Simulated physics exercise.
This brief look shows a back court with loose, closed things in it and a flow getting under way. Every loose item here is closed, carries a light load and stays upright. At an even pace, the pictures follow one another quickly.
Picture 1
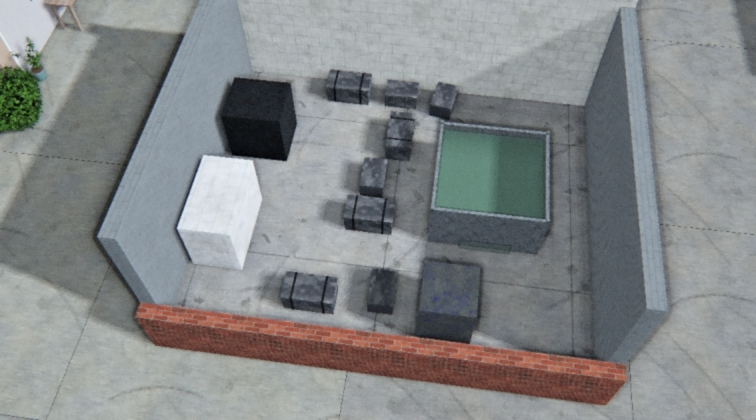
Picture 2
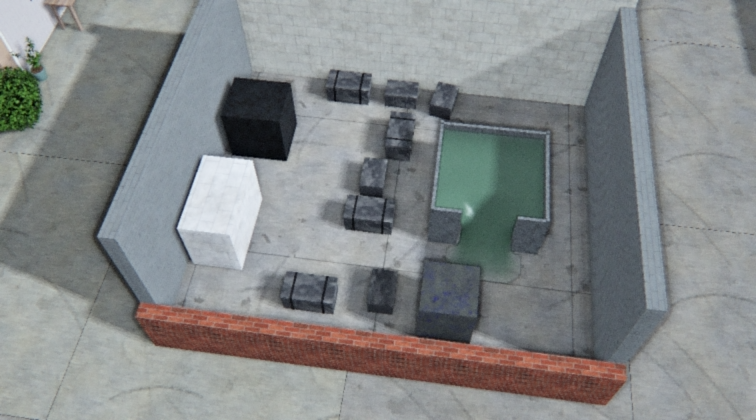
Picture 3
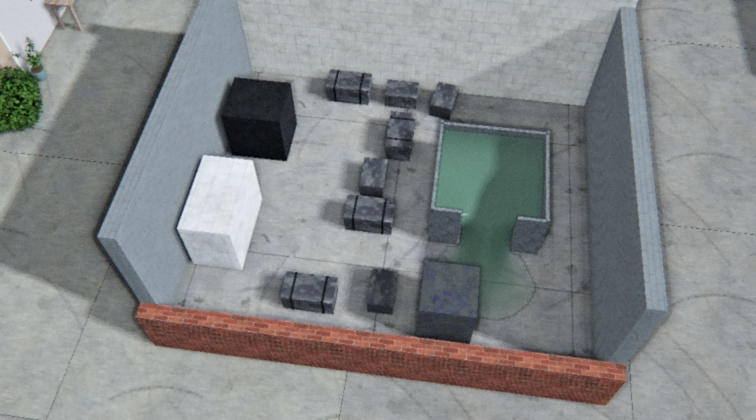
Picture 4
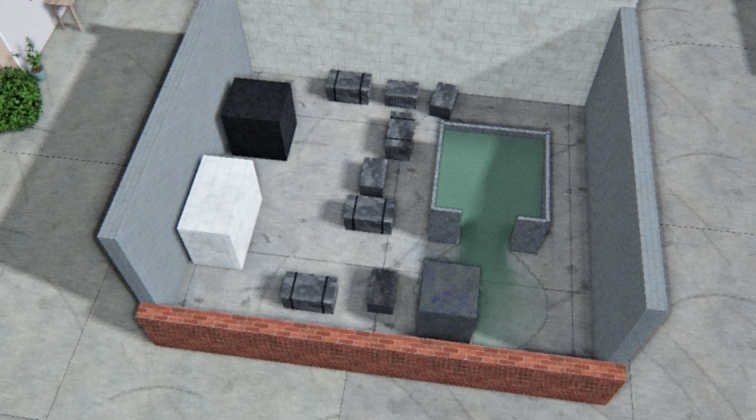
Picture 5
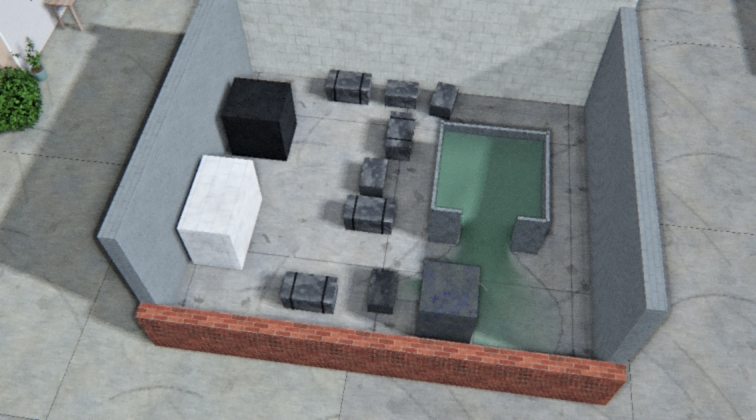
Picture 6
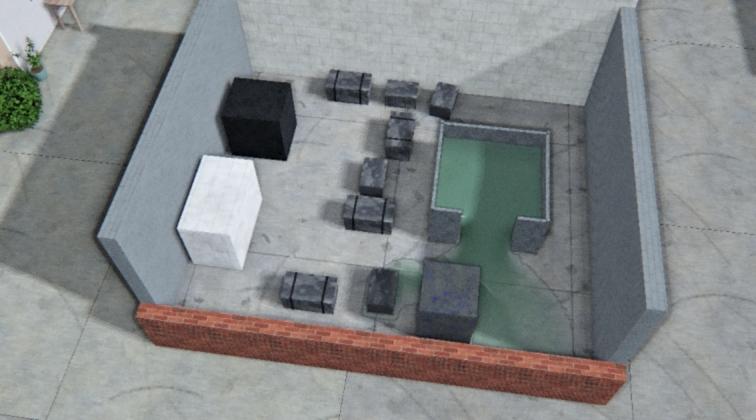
Green water pours through a gap that opens in the front wall of a raised grey tank at the right of a paved court, seen from high above by a still camera. Dark grey crates and trunks stand across the middle, with a black block and a white block at left and red brick in front. The water spreads over the floor around the nearest grey box, while the tank's level lowers and nothing else shifts.
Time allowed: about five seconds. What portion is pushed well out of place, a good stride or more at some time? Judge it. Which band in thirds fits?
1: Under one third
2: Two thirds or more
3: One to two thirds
Under one third.
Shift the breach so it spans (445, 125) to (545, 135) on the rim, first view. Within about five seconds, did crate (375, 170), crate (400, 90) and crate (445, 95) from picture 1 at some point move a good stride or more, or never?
Taking them in order, short of it, covered the distance, covered the distance.
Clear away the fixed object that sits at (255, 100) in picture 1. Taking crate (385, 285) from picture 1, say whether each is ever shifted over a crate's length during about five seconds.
As for that one, it travels far.
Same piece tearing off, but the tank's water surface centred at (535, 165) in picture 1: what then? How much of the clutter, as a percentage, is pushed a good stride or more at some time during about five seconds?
Close to 0 %.
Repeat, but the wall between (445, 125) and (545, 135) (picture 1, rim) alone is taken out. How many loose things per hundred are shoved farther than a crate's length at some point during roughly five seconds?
Roughly 50 in a hundred.
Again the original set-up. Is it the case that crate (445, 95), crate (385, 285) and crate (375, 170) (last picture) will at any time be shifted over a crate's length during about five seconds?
Object by object as listed: Kept nearby, then got well clear, then kept nearby.
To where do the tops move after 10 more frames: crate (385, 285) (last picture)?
It should end up around (334, 290).
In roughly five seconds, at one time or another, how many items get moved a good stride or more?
2.
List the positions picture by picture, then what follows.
A crate at (383, 287) rests on the ground; a trunk at (369, 208), on the bottom; 0 of 8 have shifted, in the first frame.
A crate at (383, 287), on the bottom; a trunk at (369, 208) rests on the ground; 0 of 8 have shifted, in the second frame.
A crate at (383, 287) rests on the ground; a trunk at (369, 208), on the bottom; 0 of 8 have shifted, in the third frame.
A crate at (383, 287) rests on the ground; a trunk at (369, 208) rests on the ground; 0 of 8 have shifted, in the fourth frame.
A crate at (383, 287) rests on the ground; a trunk at (369, 208), on the bottom; 0 of 8 have shifted, in the fifth frame.
A crate at (383, 287), on the bottom; a trunk at (369, 208) rests on the ground; 0 of 8 have shifted, in the sixth frame.
A moment on, 0 of 8 are well off their spots; 0 afloat.
Next, 1 of 8 are well off their spots; 0 afloat.
Later, 2 of 8 are well off their spots; 0 afloat.
In the end, 2 of 8 are well off their spots, and 2 have been at some point; 1 afloat.
